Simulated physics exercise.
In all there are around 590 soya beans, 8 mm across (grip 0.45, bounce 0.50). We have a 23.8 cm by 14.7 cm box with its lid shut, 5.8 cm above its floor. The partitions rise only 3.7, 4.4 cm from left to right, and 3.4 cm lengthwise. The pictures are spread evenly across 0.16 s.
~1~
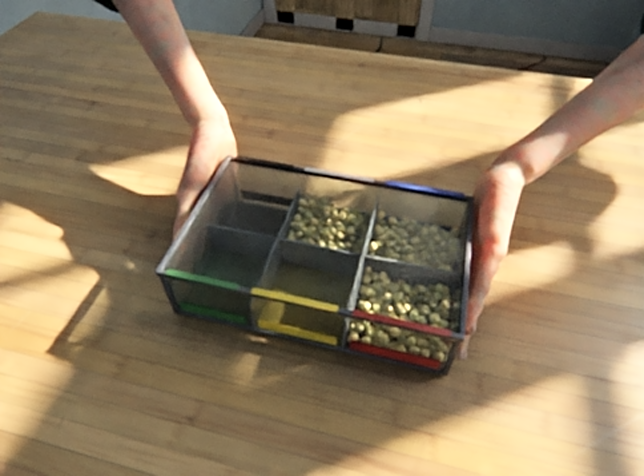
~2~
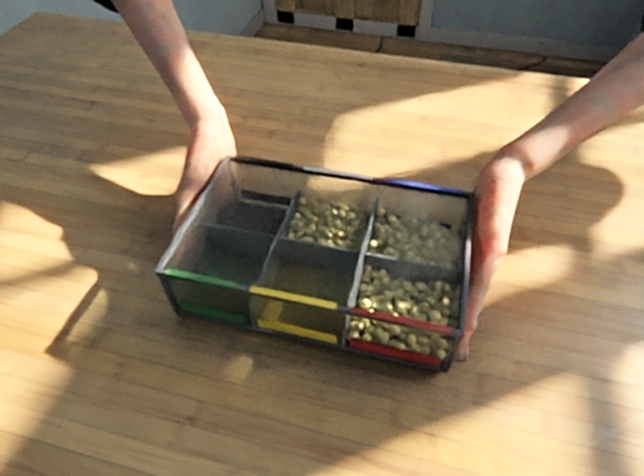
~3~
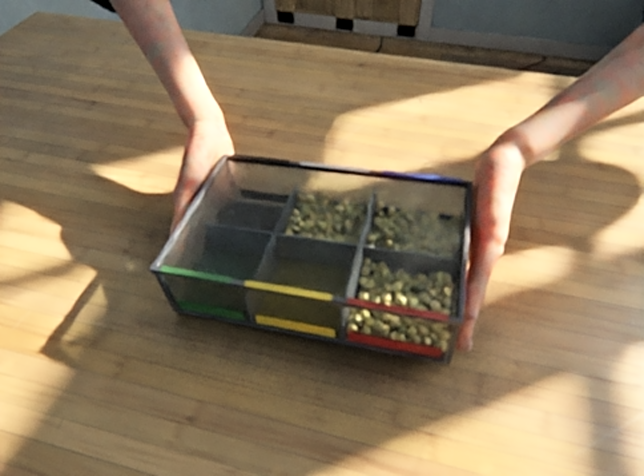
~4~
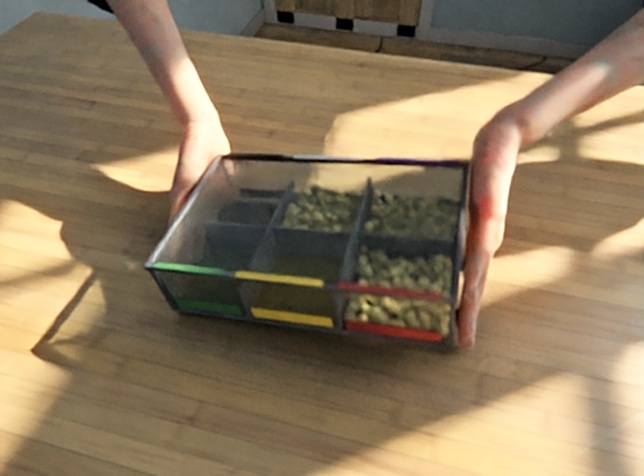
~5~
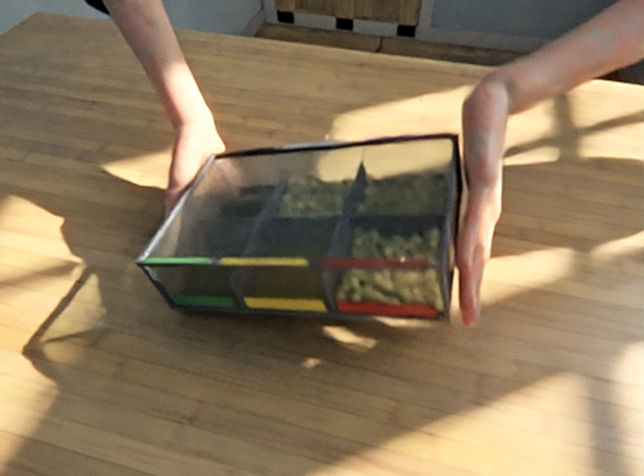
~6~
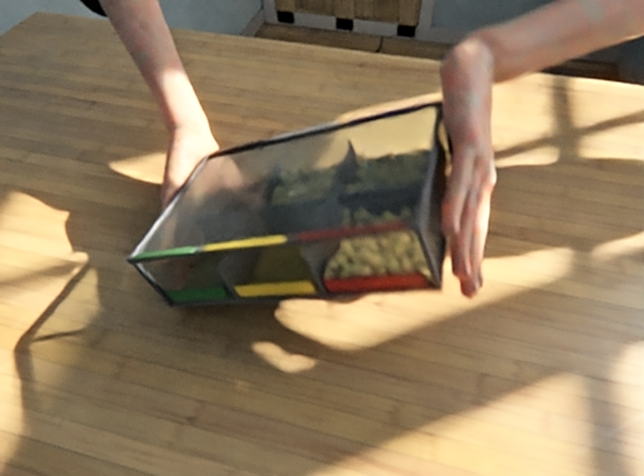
Two hands tilting a clear divided box of soya beans on a wooden table, raising its right side steadily higher.
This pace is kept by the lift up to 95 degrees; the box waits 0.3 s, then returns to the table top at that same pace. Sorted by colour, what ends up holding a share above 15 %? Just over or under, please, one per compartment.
Red: Over, blue: Over, green: Under, yellow: Under, white: Under, black: Over.
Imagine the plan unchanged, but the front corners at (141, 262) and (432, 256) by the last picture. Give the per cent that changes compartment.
About 40 per cent.
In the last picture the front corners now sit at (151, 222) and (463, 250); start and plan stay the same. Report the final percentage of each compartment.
Red 5, blue 50, green 0, yellow 0, white 35, black 10.
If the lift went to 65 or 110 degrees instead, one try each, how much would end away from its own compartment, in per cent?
Around 30 and 40 in a hundred, respectively.
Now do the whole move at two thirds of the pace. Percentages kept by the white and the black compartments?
I'd expect white at 10 percent and black at 30 percent.
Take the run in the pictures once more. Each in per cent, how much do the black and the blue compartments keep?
Final shares - black 30 percent, blue 35 percent.
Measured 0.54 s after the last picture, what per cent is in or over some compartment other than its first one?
Estimate: Some 30 %.
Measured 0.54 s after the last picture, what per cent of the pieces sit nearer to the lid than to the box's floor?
Roughly 60 percent of the pieces.
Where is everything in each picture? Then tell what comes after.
Box tilt 0 degrees, front corners at (163, 271) and (459, 335); red 25 %, blue 35 %, white 35 %, in the first frame.
Box tilt 1 degrees, front corners at (162, 270) and (459, 332), in the second frame.
Box tilt 4 degrees, front corners at (158, 268) and (457, 320), lowest corner left back, in the third frame.
Box tilt 9 degrees, front corners at (151, 265) and (452, 298), lowest corner left back, in the fourth frame.
Box tilt 16 degrees, front corners at (143, 261) and (438, 264), lowest corner left back, in the fifth frame.
Box tilt 24 degrees, front corners at (134, 258) and (416, 225), lowest corner left back; red 25 %, blue 35 %, white 35 %, in the sixth frame.
Then, 0.54 s after the last picture, tilt 95 degrees; red 20 %, blue 35 %, green 5 %, white 15 %, black 20 %.
Then, 0.89 s after the last picture, tilt 56 degrees; red 20 %, blue 35 %, green 5 %, white 5 %, black 30 %.
Then, 1.34 s after the last picture, tilt 0 degrees; red 20 %, blue 35 %, green 10 %, white 5 %, black 30 %.
In the end, red 20 %, blue 35 %, green 10 %, yellow 0 %, white 5 %, black 30 %.
